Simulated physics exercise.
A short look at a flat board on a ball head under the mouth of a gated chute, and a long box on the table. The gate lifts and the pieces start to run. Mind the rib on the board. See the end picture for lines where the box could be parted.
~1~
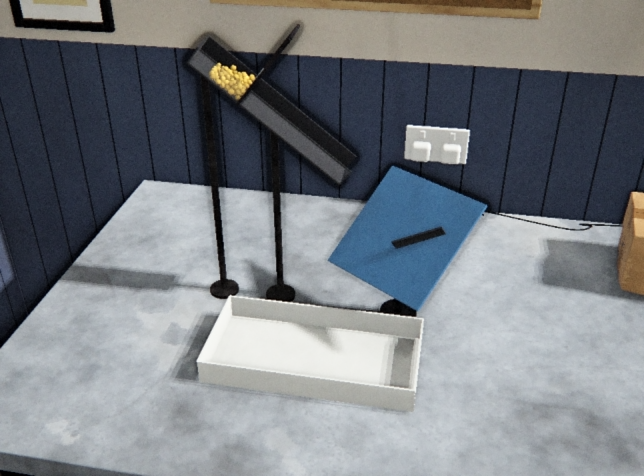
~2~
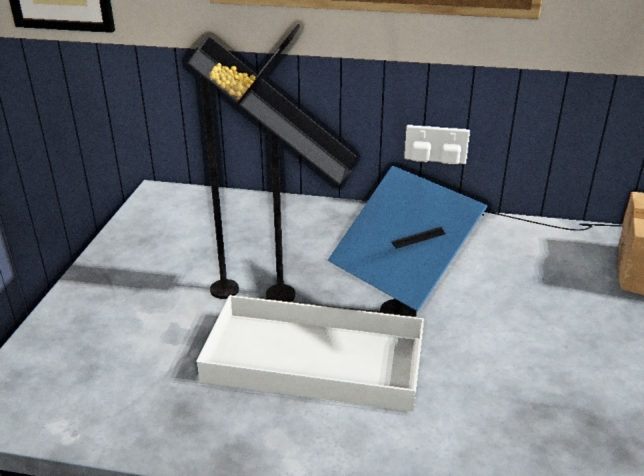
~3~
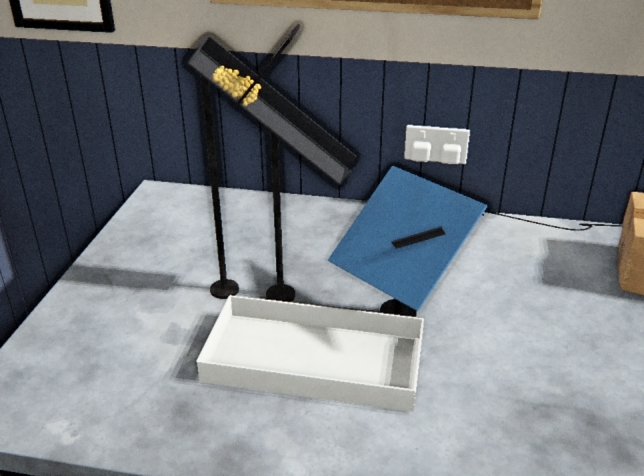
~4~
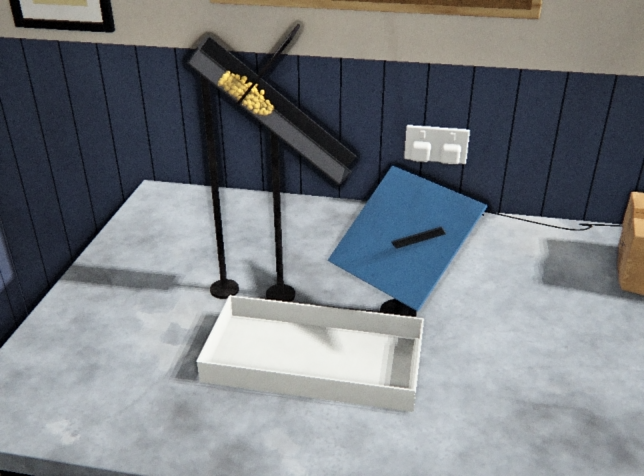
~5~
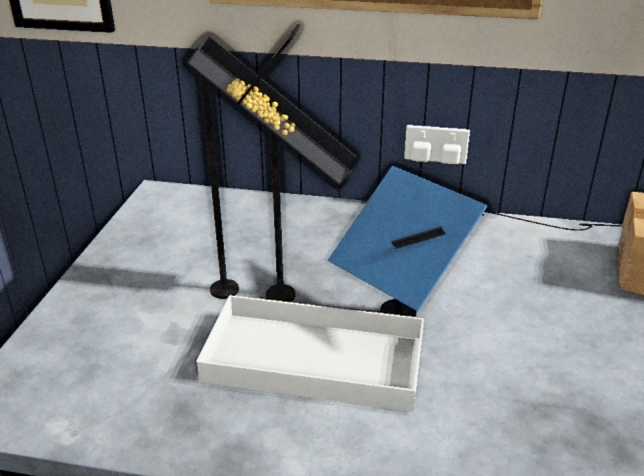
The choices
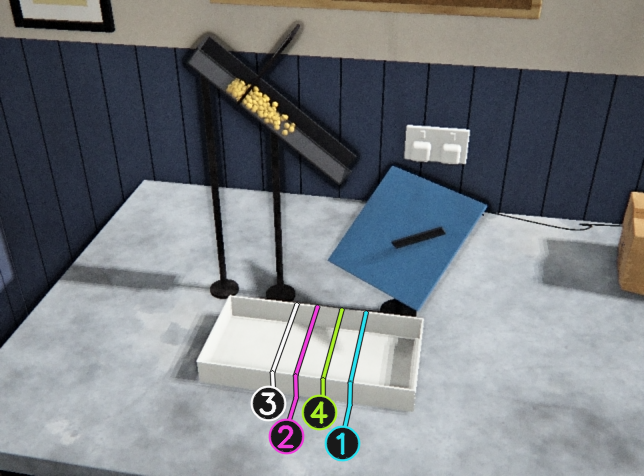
Small yellow pieces slide down a sloping dark chute above a blue board and white box.
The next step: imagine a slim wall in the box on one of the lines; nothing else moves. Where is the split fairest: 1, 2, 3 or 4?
4.
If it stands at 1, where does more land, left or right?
The left side.
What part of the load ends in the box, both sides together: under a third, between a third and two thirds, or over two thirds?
It is over two thirds.
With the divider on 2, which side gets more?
The right side.
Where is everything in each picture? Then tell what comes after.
Load behind the gate at (236, 81), puffed corn balls; lip of the chute at (342, 177), sloping fairly steeply, in the first picture.
Middle of the board at (404, 234), tilted fairly steeply; middle of its low edge at (370, 284); of its high edge at (437, 184), in the second picture.
Front corners of the box at (198, 361) and (415, 390), empty; front of the load at (254, 97), in the third picture.
Middle of the load at (247, 90); its front at (271, 108), about a quarter of the way to the lip; rib from (442, 227) to (391, 242), in the fourth picture.
Middle of the load at (256, 100); its front at (291, 130), about half of the way to the lip, in the fifth picture.
On the marked copy, line 1 crosses the front rim at (350, 382); line 2 crosses the front rim at (295, 374); line 3 crosses the front rim at (272, 371); line 4 crosses the front rim at (323, 378).
With 1, of what is caught, most on the left of the divider, a small part on the right.
With 2, of what is caught, a stray few on the left of the divider, nearly all on the right.
With 3, of what is caught, a stray few on the left of the divider, nearly all on the right.
With 4, of what is caught, about half on the left of the divider, about half on the right.
